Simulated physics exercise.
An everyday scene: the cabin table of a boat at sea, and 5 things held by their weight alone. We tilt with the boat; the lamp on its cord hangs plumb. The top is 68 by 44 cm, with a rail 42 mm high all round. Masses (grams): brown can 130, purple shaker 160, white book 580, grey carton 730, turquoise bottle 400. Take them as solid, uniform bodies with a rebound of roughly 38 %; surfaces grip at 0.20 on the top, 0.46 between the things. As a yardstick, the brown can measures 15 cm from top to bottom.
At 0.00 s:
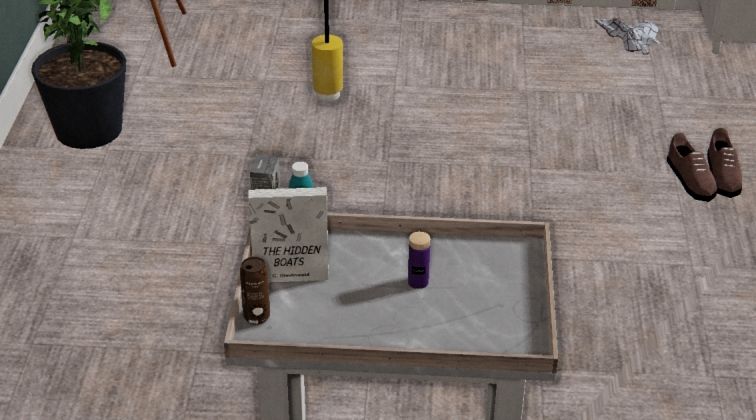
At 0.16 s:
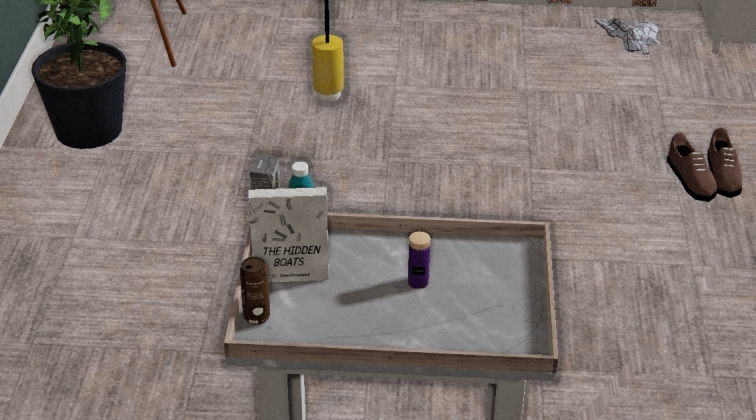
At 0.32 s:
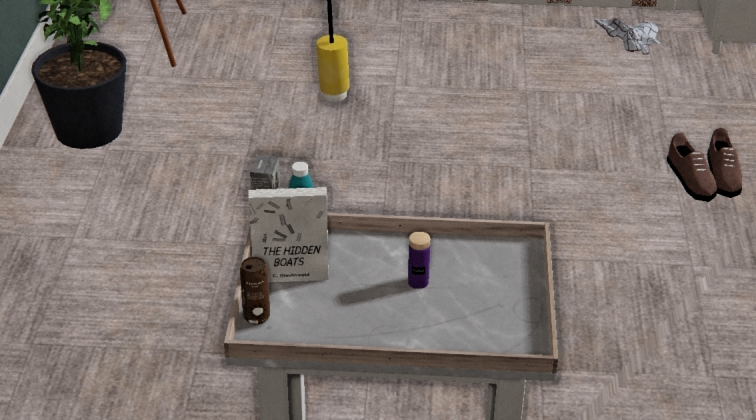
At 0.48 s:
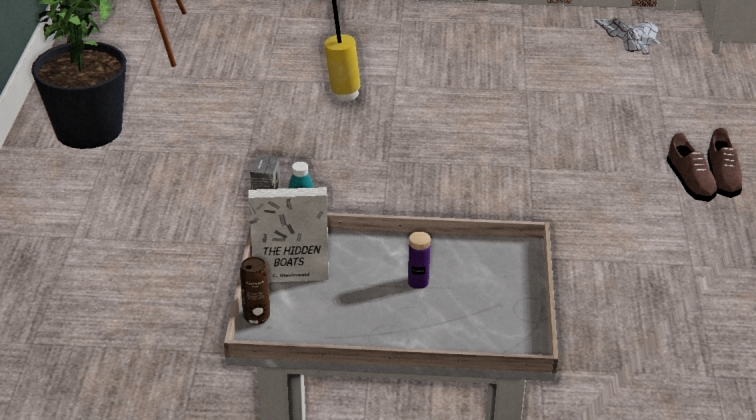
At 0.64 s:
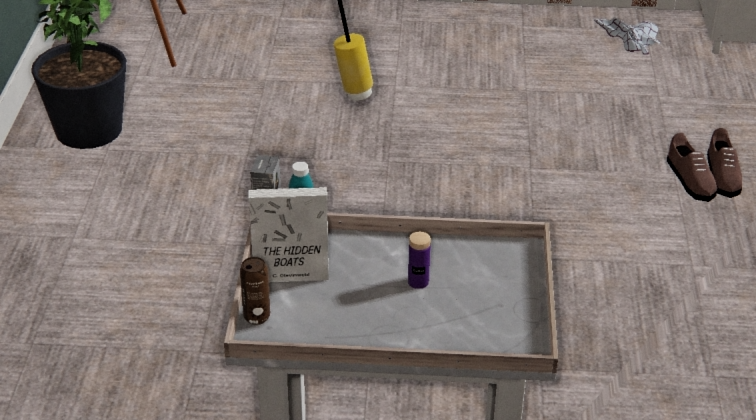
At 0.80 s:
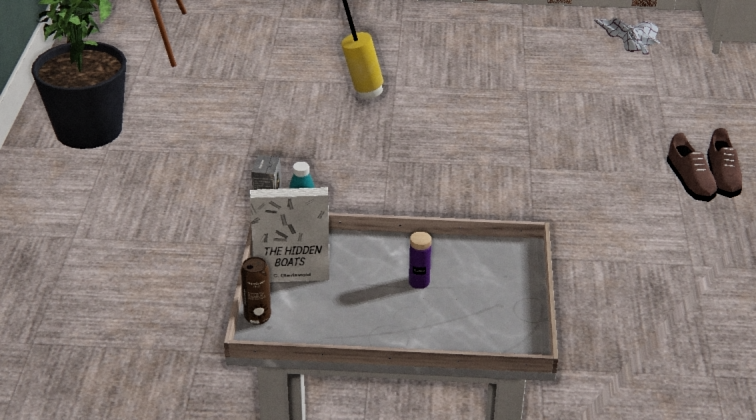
The yellow lamp on its dark cord hung straight at first, then swung gradually to the right, while the book, brown can, purple shaker and turquoise bottle stayed put on the railed table.
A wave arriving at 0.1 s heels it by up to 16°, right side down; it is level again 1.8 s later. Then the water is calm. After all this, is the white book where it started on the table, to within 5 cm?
The white book ends elsewhere.
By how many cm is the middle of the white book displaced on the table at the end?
Some 21 cm.
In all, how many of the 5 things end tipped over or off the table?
In all, 0.
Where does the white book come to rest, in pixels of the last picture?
Near (386, 240).
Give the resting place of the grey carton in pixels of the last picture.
At about (360, 208).
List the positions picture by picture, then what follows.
The first picture shows boat level; white book (290, 236); brown can (255, 292).
The second picture shows boat level.
The third picture shows floor tilted 2°, right side down; brown can (255, 292); purple shaker (419, 261).
The fourth picture shows floor tilted 6°, right side down.
The fifth picture shows floor tilted 10°, right side down; brown can (255, 292); purple shaker (419, 261).
The sixth picture shows floor tilted 14°, right side down; white book (290, 236).
After 1.20 s, floor tilted 14°, right side down; white book slid 8 cm near (324, 238); grey carton slid 8 cm; purple shaker slid 7 cm.
After 1.40 s, floor tilted 9°, right side down; white book slid 15 cm near (355, 239); grey carton slid 15 cm; turquoise bottle slid 14 cm.
At rest (2.4 s), not toppled but over 5 cm from the start, brown can, purple shaker, white book, grey carton and turquoise bottle. Seen from the same camera at the end, white book near (386, 240).
